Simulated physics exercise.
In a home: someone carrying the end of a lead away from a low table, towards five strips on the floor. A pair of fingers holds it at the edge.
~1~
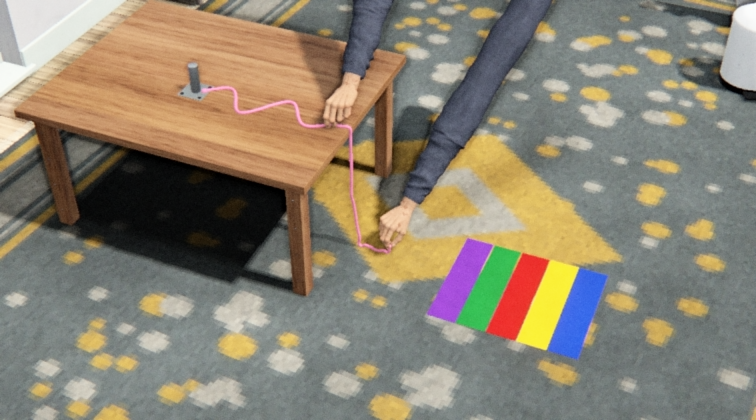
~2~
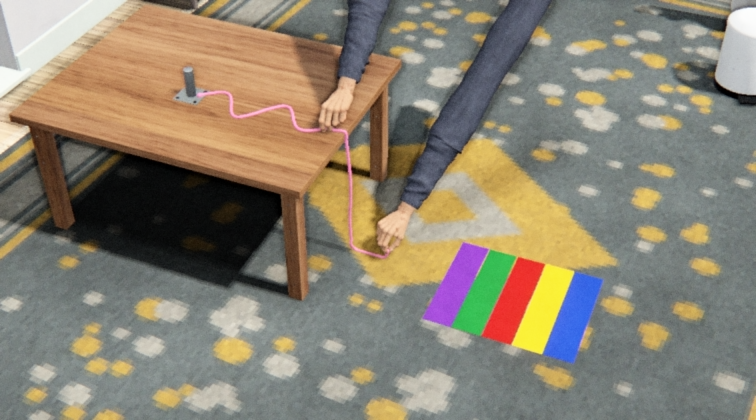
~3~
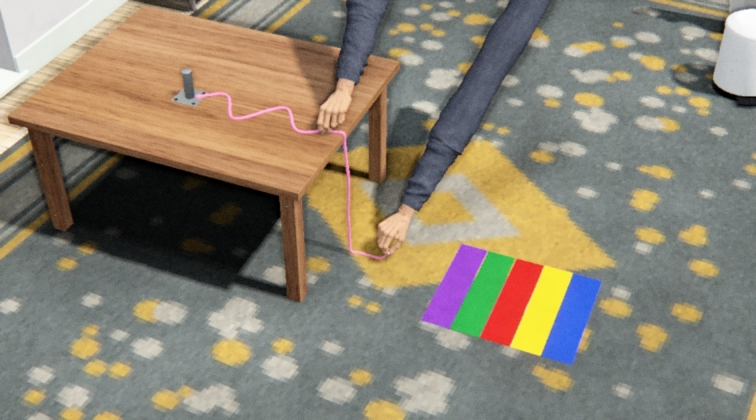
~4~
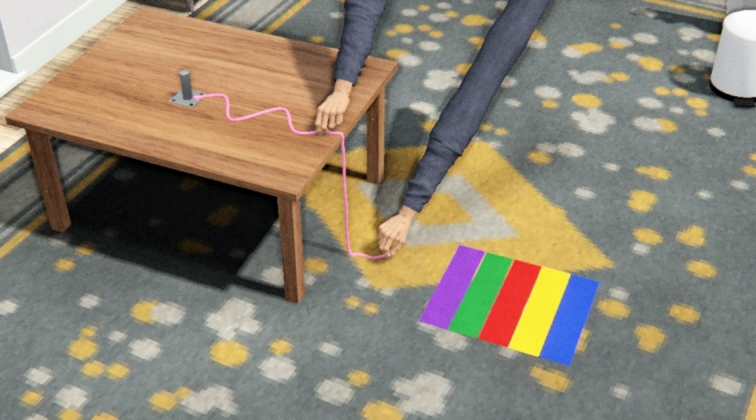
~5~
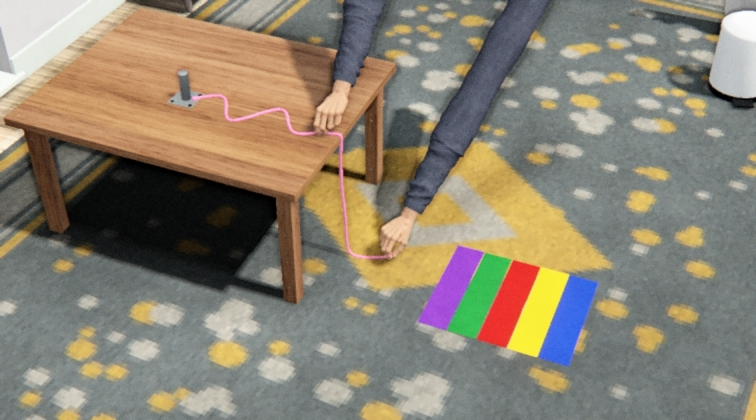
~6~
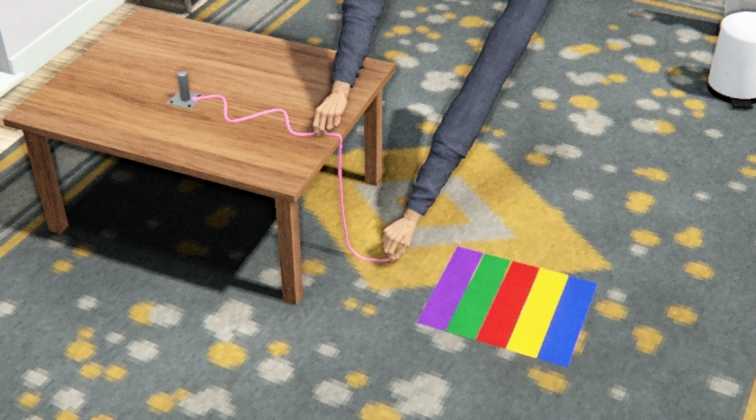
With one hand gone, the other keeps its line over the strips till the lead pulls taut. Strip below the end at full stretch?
Yellow.
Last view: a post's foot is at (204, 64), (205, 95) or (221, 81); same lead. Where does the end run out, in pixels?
Respectively (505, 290), (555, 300) and (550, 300).
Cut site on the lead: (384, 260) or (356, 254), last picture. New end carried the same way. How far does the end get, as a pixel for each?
First (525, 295), then (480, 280).
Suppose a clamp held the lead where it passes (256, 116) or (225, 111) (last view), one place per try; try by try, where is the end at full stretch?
In order, the pixels are (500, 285) and (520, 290).
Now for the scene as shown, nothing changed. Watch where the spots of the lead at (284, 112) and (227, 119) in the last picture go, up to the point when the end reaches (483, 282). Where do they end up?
At (310, 131), then (254, 118).
A little later, end near (483, 282); over green.
Next, end near (517, 292); over red.
When it is tight, end near (538, 298); over yellow. It halts on the yellow strip.
